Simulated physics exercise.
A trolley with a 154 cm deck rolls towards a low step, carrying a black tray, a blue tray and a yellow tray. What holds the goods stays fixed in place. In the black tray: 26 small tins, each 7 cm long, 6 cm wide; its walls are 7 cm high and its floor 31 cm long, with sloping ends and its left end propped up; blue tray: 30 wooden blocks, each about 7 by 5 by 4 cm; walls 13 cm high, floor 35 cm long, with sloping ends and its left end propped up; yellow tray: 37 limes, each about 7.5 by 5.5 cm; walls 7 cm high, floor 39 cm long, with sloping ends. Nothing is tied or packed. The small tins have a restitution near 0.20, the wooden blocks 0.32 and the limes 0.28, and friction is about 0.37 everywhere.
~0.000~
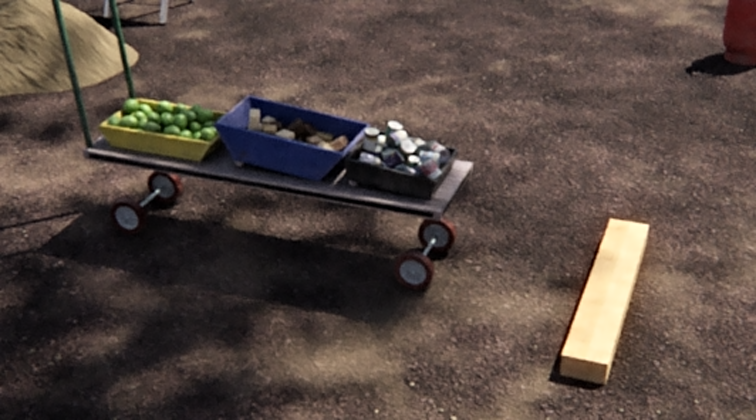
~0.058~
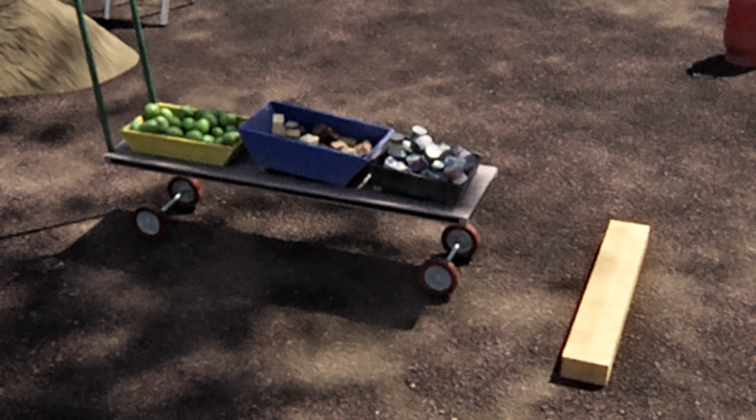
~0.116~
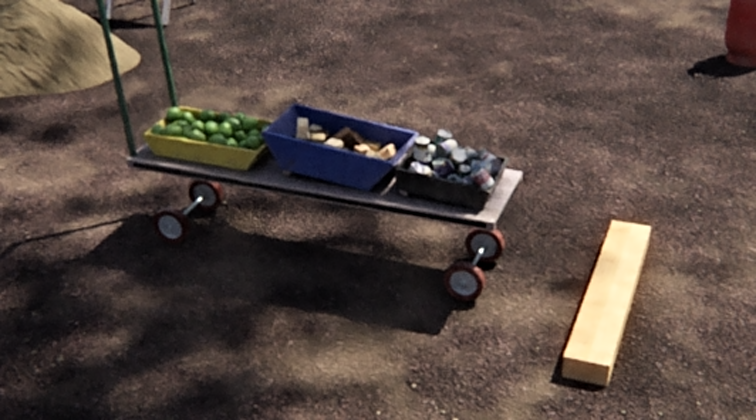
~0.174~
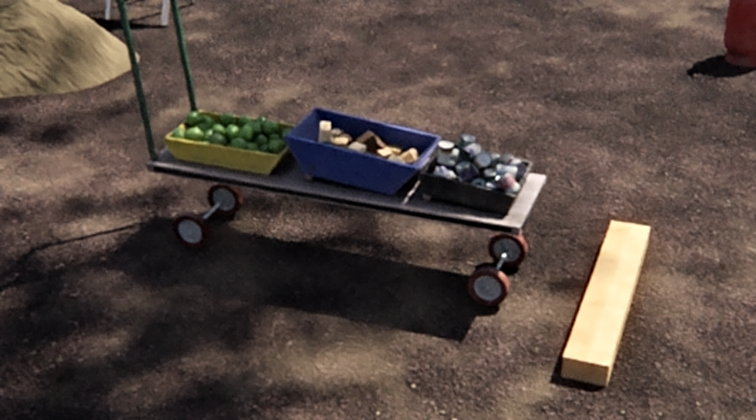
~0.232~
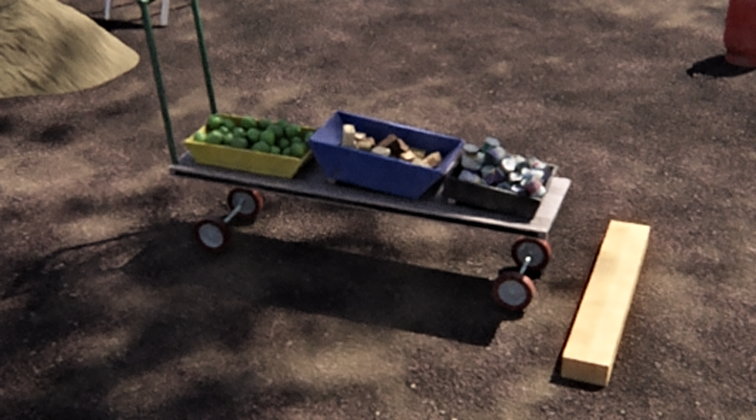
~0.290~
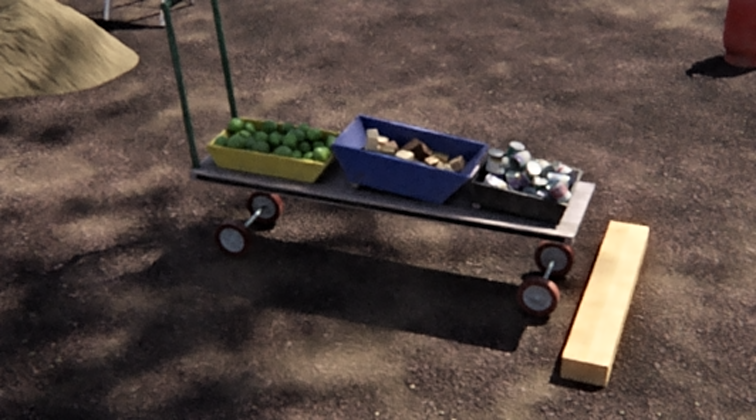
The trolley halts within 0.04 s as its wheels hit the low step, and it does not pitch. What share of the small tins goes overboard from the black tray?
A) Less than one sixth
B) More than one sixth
More than one sixth (B).
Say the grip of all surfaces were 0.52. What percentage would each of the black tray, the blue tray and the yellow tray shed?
Black tray 20, blue tray 0, yellow tray 10 per cent.
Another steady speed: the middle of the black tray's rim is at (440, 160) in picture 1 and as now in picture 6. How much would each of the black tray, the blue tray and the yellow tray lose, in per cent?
Black tray 20, blue tray 0, yellow tray 0 per cent.
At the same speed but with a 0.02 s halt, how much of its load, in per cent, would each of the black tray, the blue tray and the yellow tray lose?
With that change, black tray 20 per cent, blue tray 0 per cent, yellow tray 10 per cent.
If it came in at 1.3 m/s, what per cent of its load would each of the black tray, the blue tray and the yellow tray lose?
Black tray 10 %, blue tray 0 %, yellow tray 0 %.
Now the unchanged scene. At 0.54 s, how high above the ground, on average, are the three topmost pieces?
About 58 cm.
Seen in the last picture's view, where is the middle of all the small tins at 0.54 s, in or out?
Their middle is at about (567, 190).
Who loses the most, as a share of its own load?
Result: Black tray.
After 0.32 s, impact.
After 0.42 s, black tray 23 in, 3 out, blue tray 30 in, 0 out and yellow tray 37 in, 0 out.
After 0.54 s, black tray 22 in, 4 out, blue tray 30 in, 0 out and yellow tray 35 in, 2 out.
After 0.77 s, black tray 20 in, 6 out, blue tray 30 in, 0 out and yellow tray 35 in, 2 out.
When it is over (at 1.28 s), black tray 18 in, 8 out, blue tray 30 in, 0 out and yellow tray 35 in, 2 out. Asked share, 8 of 26, 31 per cent.
